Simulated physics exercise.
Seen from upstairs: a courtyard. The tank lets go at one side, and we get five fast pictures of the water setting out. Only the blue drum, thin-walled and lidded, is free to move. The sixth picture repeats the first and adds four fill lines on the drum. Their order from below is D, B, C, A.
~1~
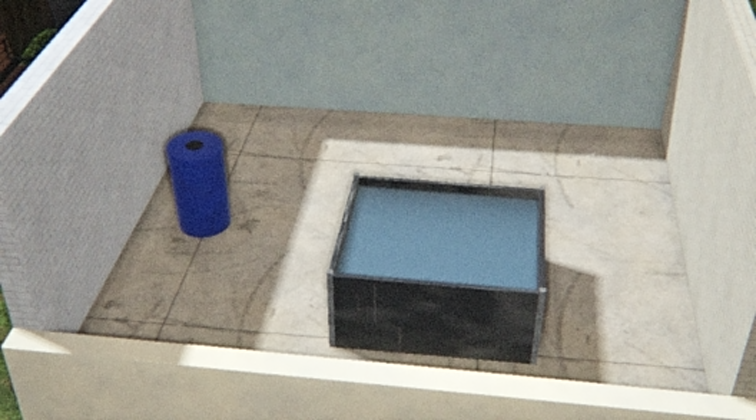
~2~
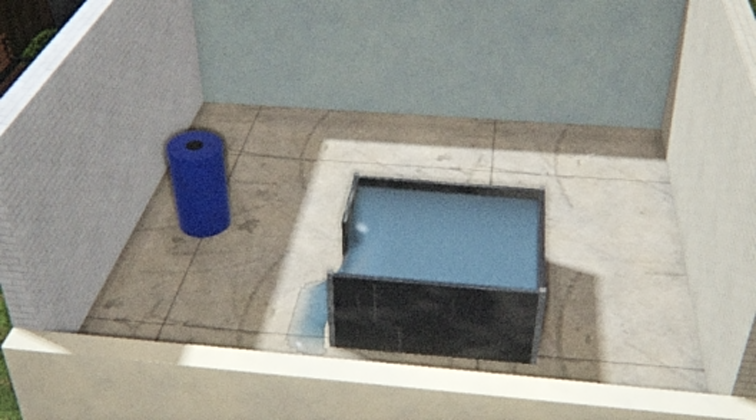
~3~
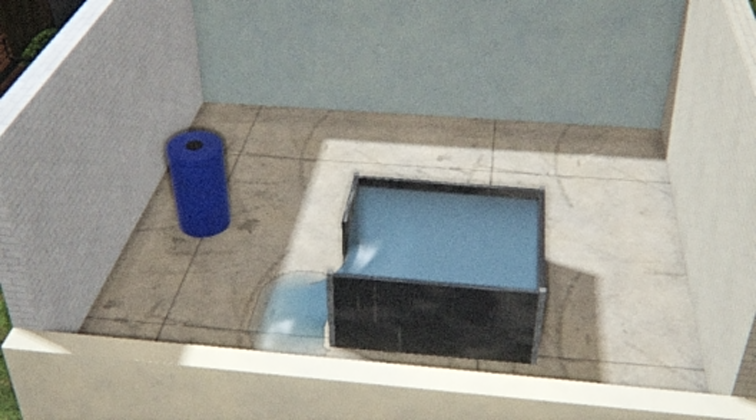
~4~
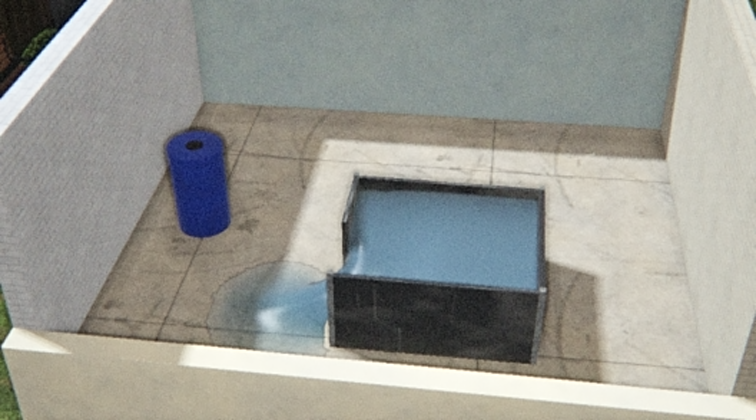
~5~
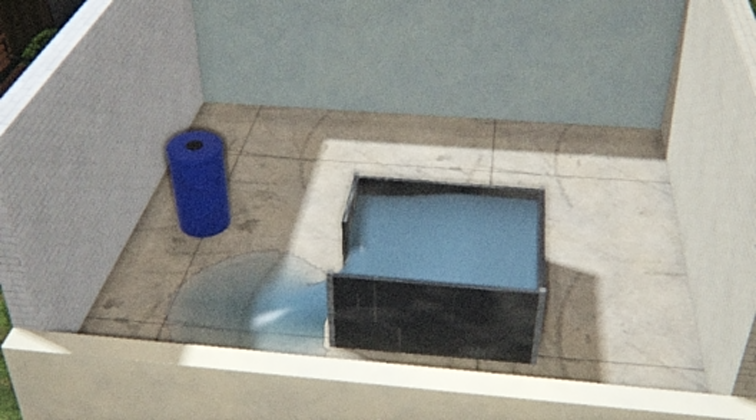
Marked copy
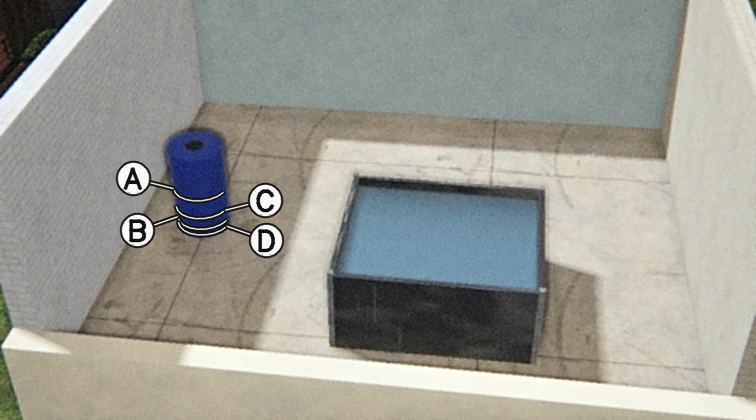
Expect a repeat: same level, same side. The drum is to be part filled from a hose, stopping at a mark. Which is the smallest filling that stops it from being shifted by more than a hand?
A will do.
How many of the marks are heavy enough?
One of them.
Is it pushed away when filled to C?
Yes, that goes wrong.
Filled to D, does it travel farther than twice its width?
Yes.
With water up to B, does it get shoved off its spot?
Yes, that goes wrong.
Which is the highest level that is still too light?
C it is.
On the marked copy, A at (193, 200); B at (197, 229); C at (195, 218); D at (197, 234); from the bottom up D, B, C, A.
For level A, it shifts by a finger or two and stays.
For level B, it is pushed about 3 times its own width away.
For level C, it is pushed about its own width away.
For level D, it is pushed about 7 times its own width away.
